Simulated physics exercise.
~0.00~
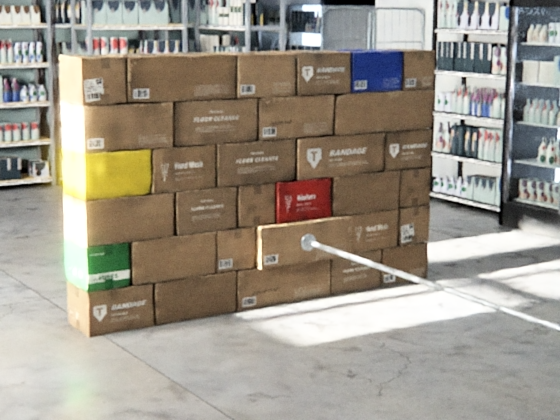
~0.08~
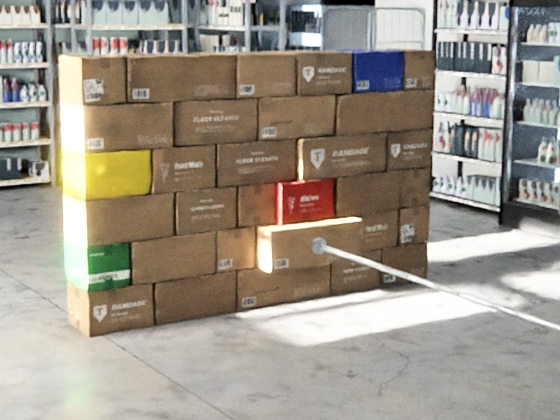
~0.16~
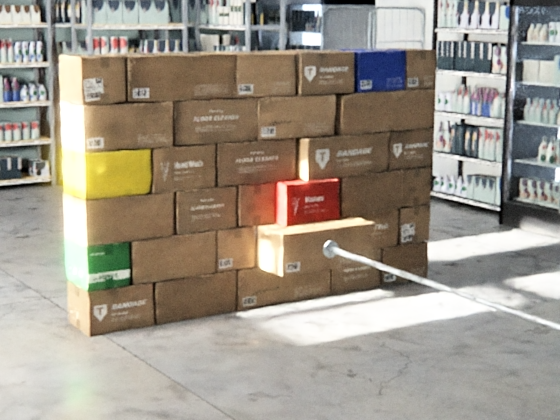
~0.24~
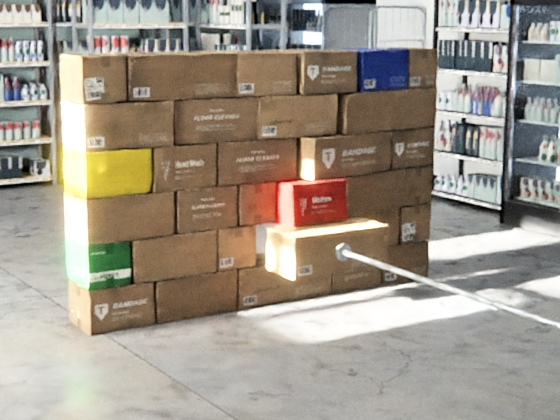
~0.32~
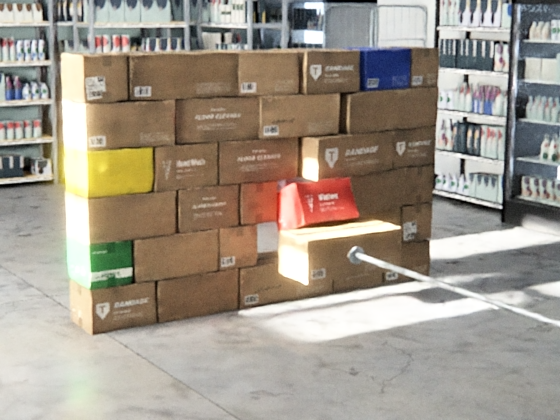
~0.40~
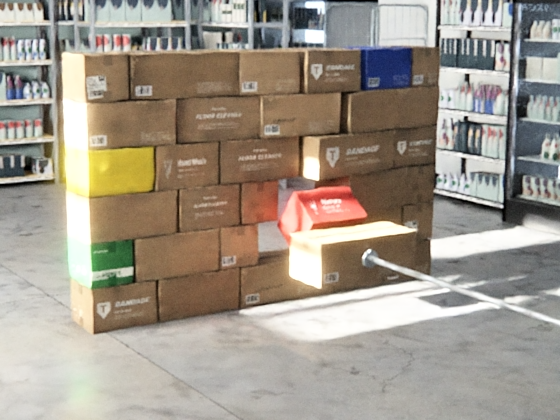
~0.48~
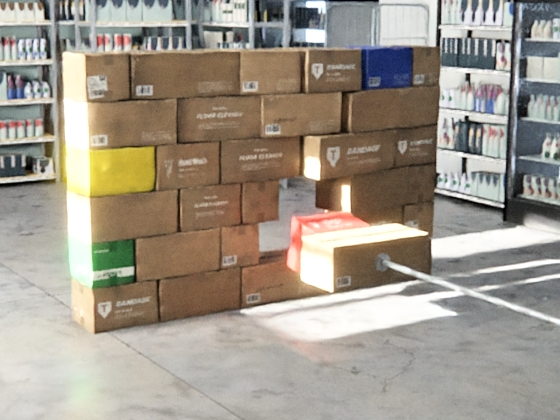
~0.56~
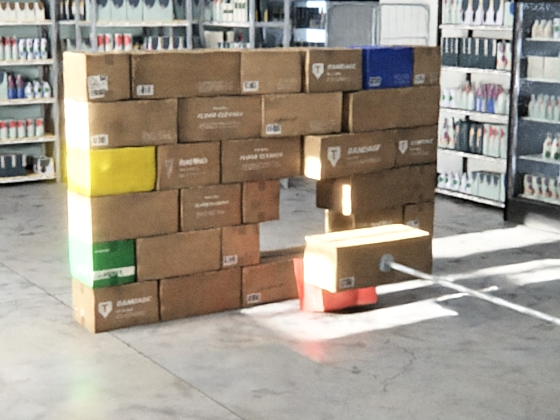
A pale rod fixed to a long brown carton low in a wall of taped cartons draws it out toward the right, in a store aisle with bottle-filled shelves behind, seen from the front and slightly to one side. A yellow and a green carton sit at the left edge, a blue one at the top right, and a red one just above the moving carton. As the carton slides out, the red one shifts forward, tips, and tumbles down behind it. It ends on its side near the floor, leaving a gap, while the rest of the wall stands.
